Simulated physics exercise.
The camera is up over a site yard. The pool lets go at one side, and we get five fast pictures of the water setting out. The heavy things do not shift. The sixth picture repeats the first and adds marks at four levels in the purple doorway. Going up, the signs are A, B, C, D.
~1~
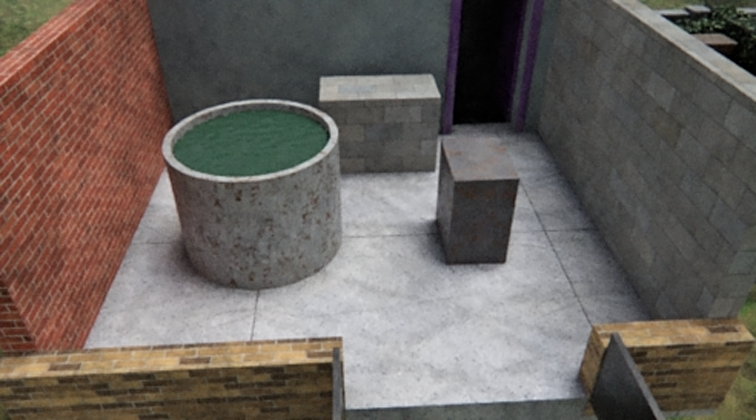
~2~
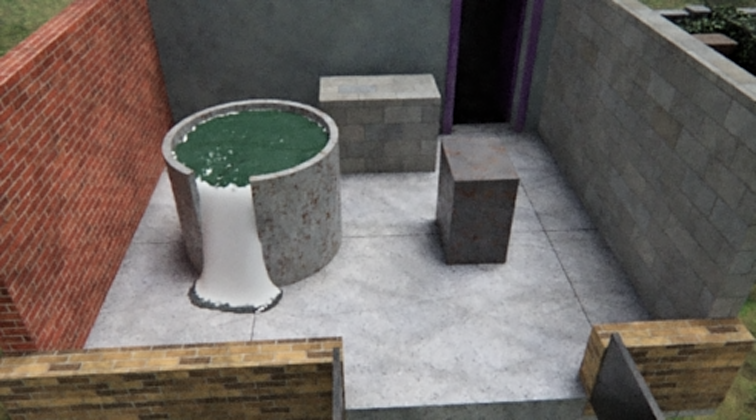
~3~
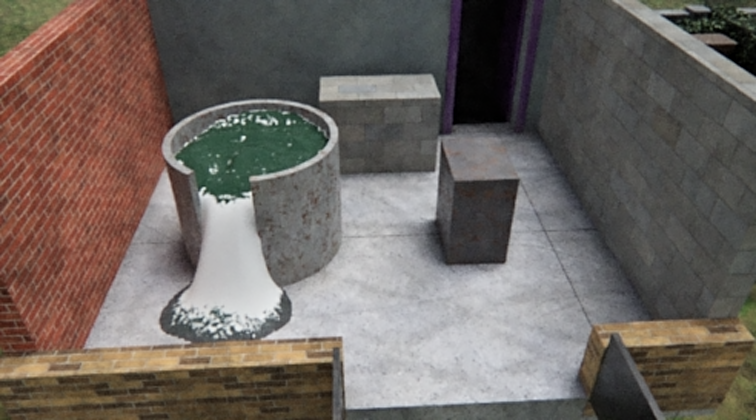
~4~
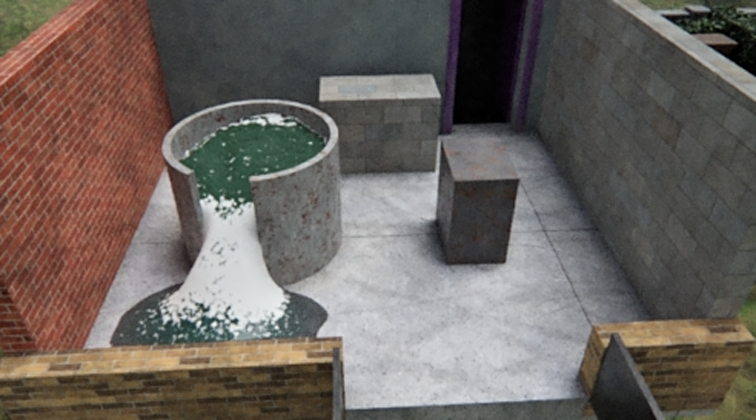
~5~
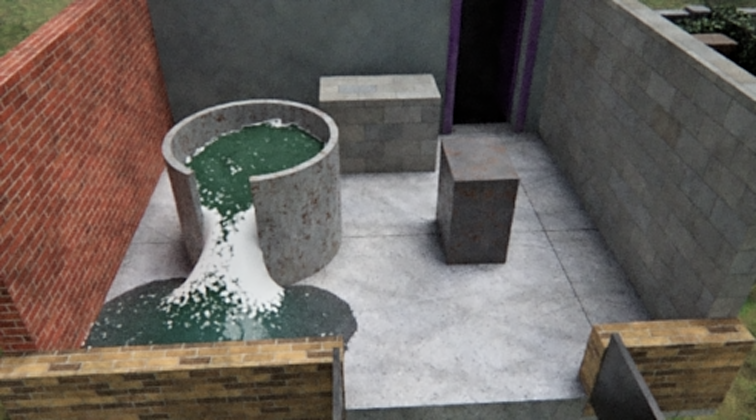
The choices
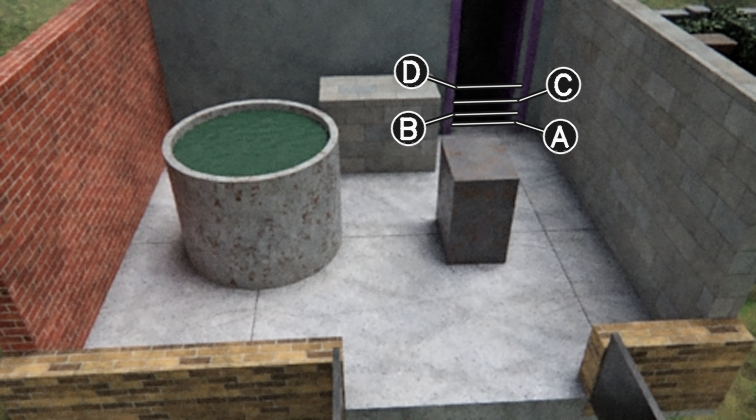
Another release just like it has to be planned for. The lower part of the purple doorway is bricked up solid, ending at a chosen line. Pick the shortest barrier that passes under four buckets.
That is height A.
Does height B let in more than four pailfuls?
No, that is safe.
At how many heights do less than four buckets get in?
All of them.
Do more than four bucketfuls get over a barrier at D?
No, that is safe.
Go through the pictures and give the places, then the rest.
Water in the pool at rest, its middle at (253, 143); foot of the purple doorway at (483, 133); open gate at (470, 325).
Water covers 1 % of the ground and shows as far out as (262, 305).
Water covers 4 % of the ground and shows as far out as (276, 294).
Water covers 9 % of the ground and shows as far out as (133, 315).
Water covers 14 % of the ground and shows as far out as (112, 314).
On the marked copy, A at (484, 123); B at (485, 113); C at (486, 101); D at (488, 86); from the bottom up A, B, C, D.
For height A, a splash gets over, under a bucket.
For height B, nothing gets over.
For height C, nothing gets over.
For height D, nothing gets over.
